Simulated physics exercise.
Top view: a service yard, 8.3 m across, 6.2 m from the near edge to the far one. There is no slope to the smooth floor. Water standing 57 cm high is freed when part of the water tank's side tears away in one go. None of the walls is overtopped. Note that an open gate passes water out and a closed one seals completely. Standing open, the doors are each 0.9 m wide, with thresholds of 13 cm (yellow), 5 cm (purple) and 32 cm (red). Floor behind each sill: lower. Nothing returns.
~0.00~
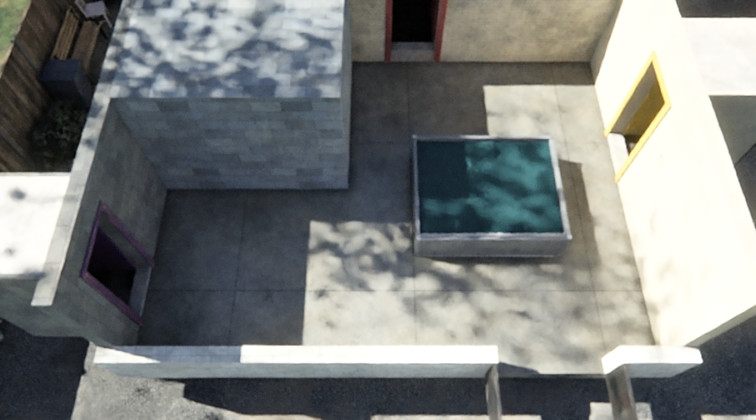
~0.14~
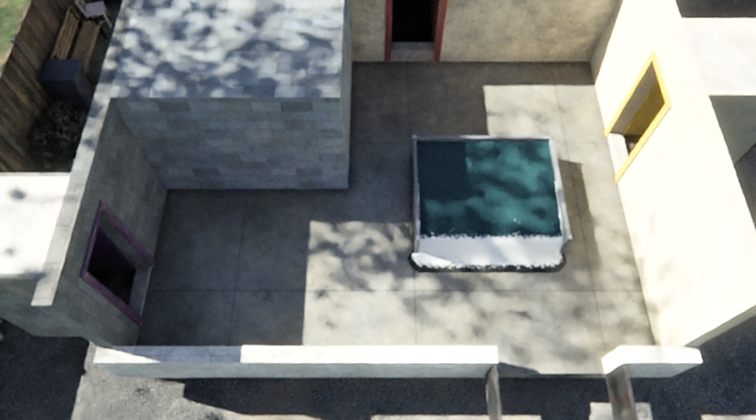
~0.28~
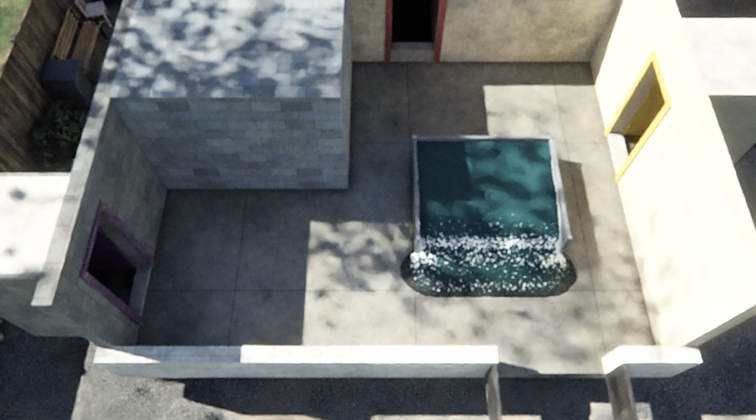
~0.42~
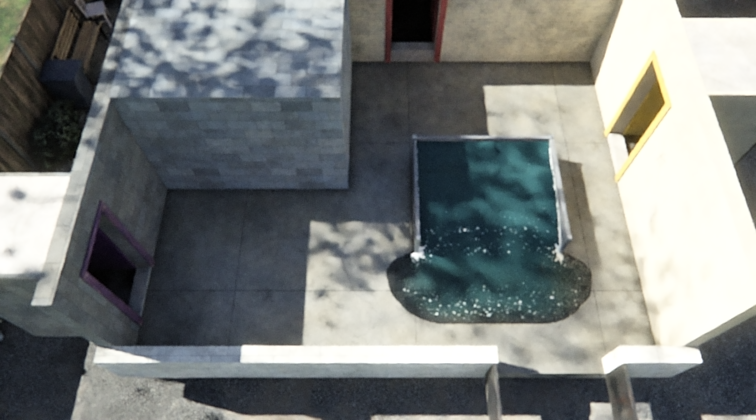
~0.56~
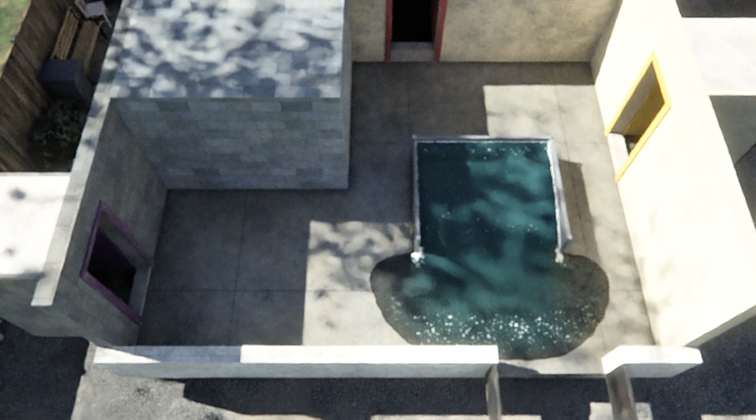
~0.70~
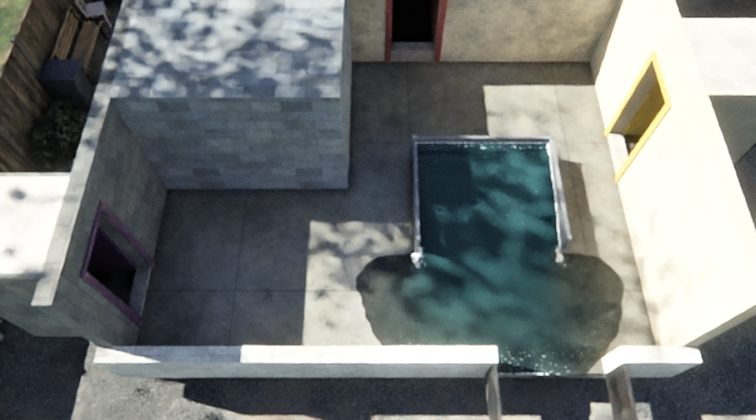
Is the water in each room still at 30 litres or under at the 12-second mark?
Yellow door: Yes, still at or under; purple door: No, over; red door: Yes, still at or under.
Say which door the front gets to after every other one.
Answer: The red one, last of all.
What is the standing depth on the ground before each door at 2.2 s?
In cm: Yellow 0, purple 0, red 0.
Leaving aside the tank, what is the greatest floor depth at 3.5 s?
Around 20 centimetres deep.
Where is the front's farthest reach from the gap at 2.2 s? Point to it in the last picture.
I'd put it near pixel (203, 358) of the last picture.
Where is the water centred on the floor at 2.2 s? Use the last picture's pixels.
I'd put it close to (472, 273).
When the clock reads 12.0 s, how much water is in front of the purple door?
Depth: Approx. 4.5 cm.
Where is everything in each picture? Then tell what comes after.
Still water, 57 cm deep, in the water tank at (487, 187), in the first picture.
Water pours out at (489, 249) and has run 1.3 m, to (412, 256); deepest outside 15 cm, 57 cm at the water tank's back, in the second picture.
The front is at (572, 273), 1.5 m from the gap at (488, 249); 1.7 m2 of floor is under water; 57 cm left at the back of the water tank, in the third picture.
The front is at (399, 293), 1.7 m from the gap at (488, 249); 3.1 m2 of floor is under water; 57 cm left at the back of the water tank, in the fourth picture.
The front is at (597, 314), 2.0 m from the gap at (488, 250); 5.2 m2 of floor is under water; 53 cm left at the back of the water tank, in the fifth picture.
The front is at (400, 358), 2.4 m from the gap at (488, 250); 6.4 m2 of floor is under water; 47 cm left at the back of the water tank, in the sixth picture.
After 1.4 s water covers 25 % of the floor and is deepest (38 cm) near (464, 346); yellow door not reached, purple door not reached, red door not reached.
After 2.2 s water covers 25 % of the floor and is deepest (32 cm) near (465, 358); yellow door not reached, purple door not reached, red door not reached.
After 3.5 s water covers 50 % of the floor and is deepest (20 cm) near (146, 358); yellow door not reached, purple door 13 cm at the sill, 12 L in, red door not reached.
After 7.0 s water covers 70 % of the floor and is deepest (11 cm) near (152, 273); yellow door 2 cm at the sill, 0 L in, purple door 8 cm at the sill, 90 L in, red door not reached.
After 12.0 s water covers 85 % of the floor and is deepest (7 cm) near (408, 358); yellow door 2 cm at the sill, 0 L in, purple door 5 cm at the sill, 104 L in, red door 1 cm at the sill, 0 L in.
